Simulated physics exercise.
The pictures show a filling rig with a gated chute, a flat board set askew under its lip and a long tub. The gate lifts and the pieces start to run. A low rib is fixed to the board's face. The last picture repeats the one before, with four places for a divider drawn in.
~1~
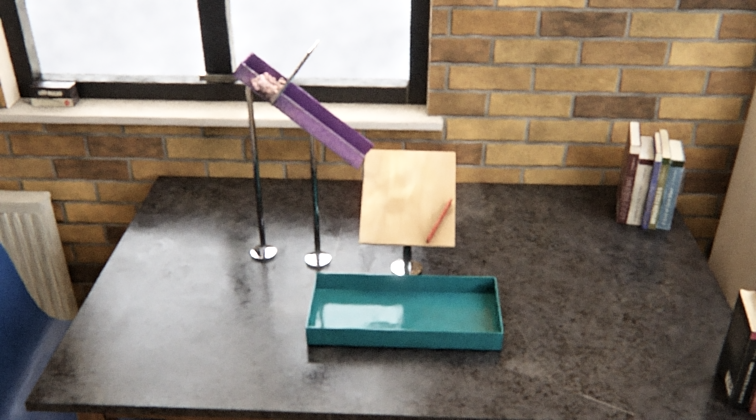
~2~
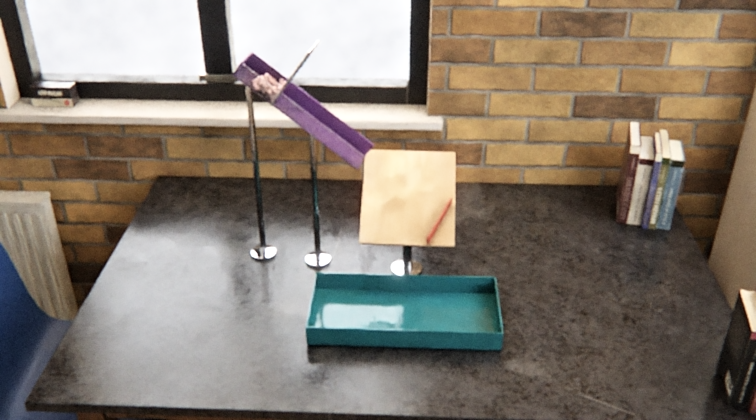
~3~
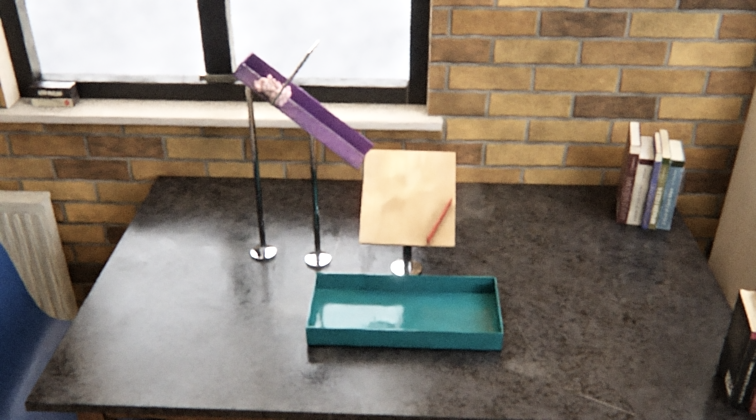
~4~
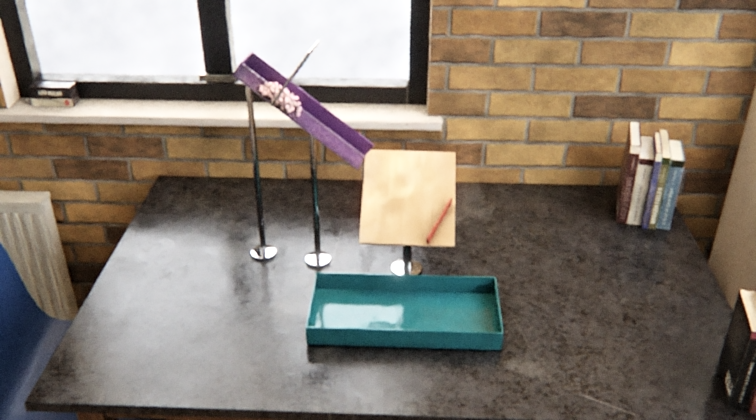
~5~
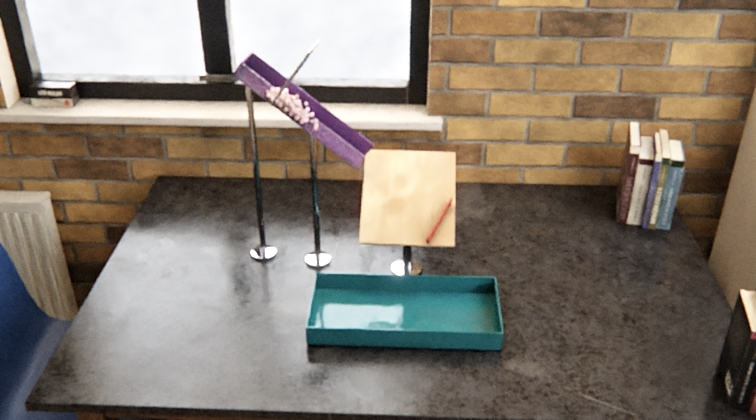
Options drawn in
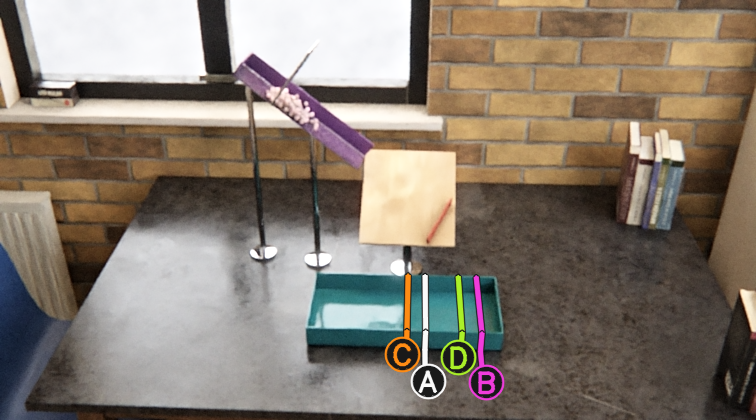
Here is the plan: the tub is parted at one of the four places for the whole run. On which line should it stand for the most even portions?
The best line is C.
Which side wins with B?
The left side.
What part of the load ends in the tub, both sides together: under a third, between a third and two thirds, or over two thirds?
Over two thirds.
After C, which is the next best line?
A.
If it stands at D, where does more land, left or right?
The left side.
On the marked copy, line A crosses the front rim at (425, 331); line B crosses the front rim at (481, 332); line C crosses the front rim at (406, 330); line D crosses the front rim at (462, 332).
If A is chosen, of what is caught, the bulk on the left of the divider, close to a quarter on the right.
If B is chosen, of what is caught, all but a few on the left of the divider, a small share on the right.
If C is chosen, of what is caught, close to half on the left of the divider, close to half on the right.
If D is chosen, of what is caught, the bulk on the left of the divider, a small share on the right.
